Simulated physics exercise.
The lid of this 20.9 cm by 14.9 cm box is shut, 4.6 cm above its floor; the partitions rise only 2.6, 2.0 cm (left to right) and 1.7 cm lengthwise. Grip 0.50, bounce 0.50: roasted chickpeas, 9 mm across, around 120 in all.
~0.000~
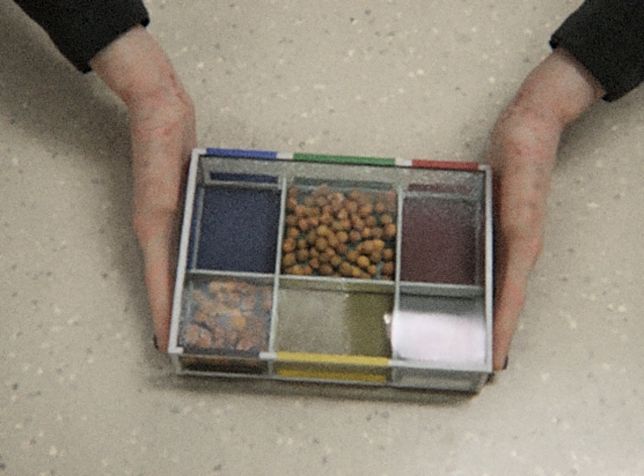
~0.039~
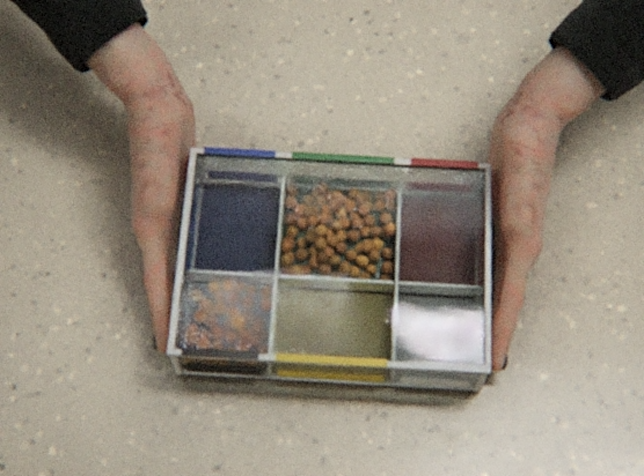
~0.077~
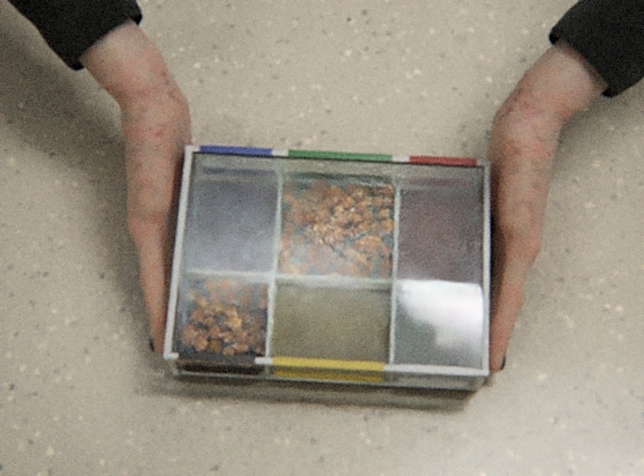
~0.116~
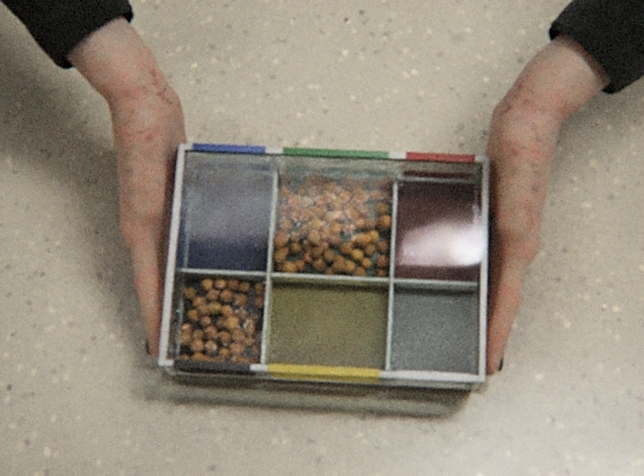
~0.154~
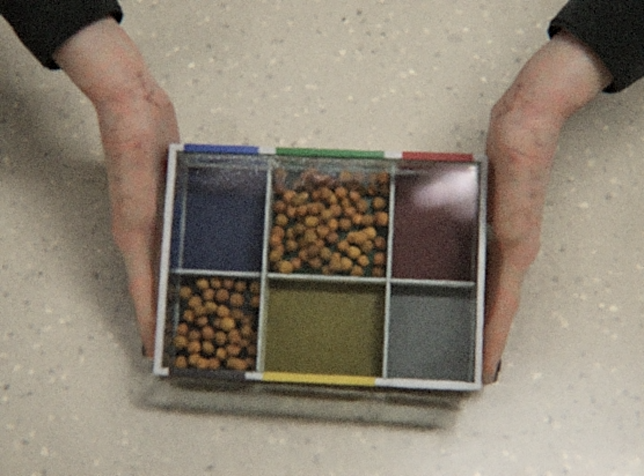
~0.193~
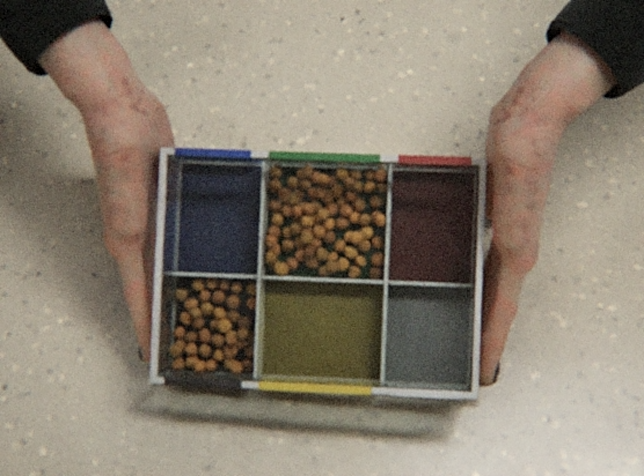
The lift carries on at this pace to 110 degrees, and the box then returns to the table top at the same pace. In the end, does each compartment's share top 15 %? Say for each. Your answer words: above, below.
Red compartment - below; blue compartment - below; green compartment - below; yellow compartment - above; white compartment - below; black compartment - above.
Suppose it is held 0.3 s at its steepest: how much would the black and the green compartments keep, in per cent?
Result - black: 50 %, green: 0 %.
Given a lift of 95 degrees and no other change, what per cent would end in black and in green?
Black: 50; green: 5 (per cent).
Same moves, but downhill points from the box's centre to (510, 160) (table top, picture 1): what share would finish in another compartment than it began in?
My best guess is some 80 per cent.
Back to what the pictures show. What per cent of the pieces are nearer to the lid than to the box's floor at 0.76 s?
80 per cent, give or take.
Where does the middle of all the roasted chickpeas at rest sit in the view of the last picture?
(269, 350) or so.
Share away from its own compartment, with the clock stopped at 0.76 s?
Roughly 40 in a hundred.
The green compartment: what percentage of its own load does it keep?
About 0 per cent.
After 0.76 s, tilt 109 degrees; green 30 %, yellow 30 %, black 40 %.
Then, at 1.14 s, tilt 47 degrees; yellow 50 %, black 50 %.
After 1.61 s, tilt 0 degrees; yellow 50 %, black 50 %.
By 2.0 s all is still; red 0 %, blue 0 %, green 0 %, yellow 50 %, white 0 %, black 50 %.
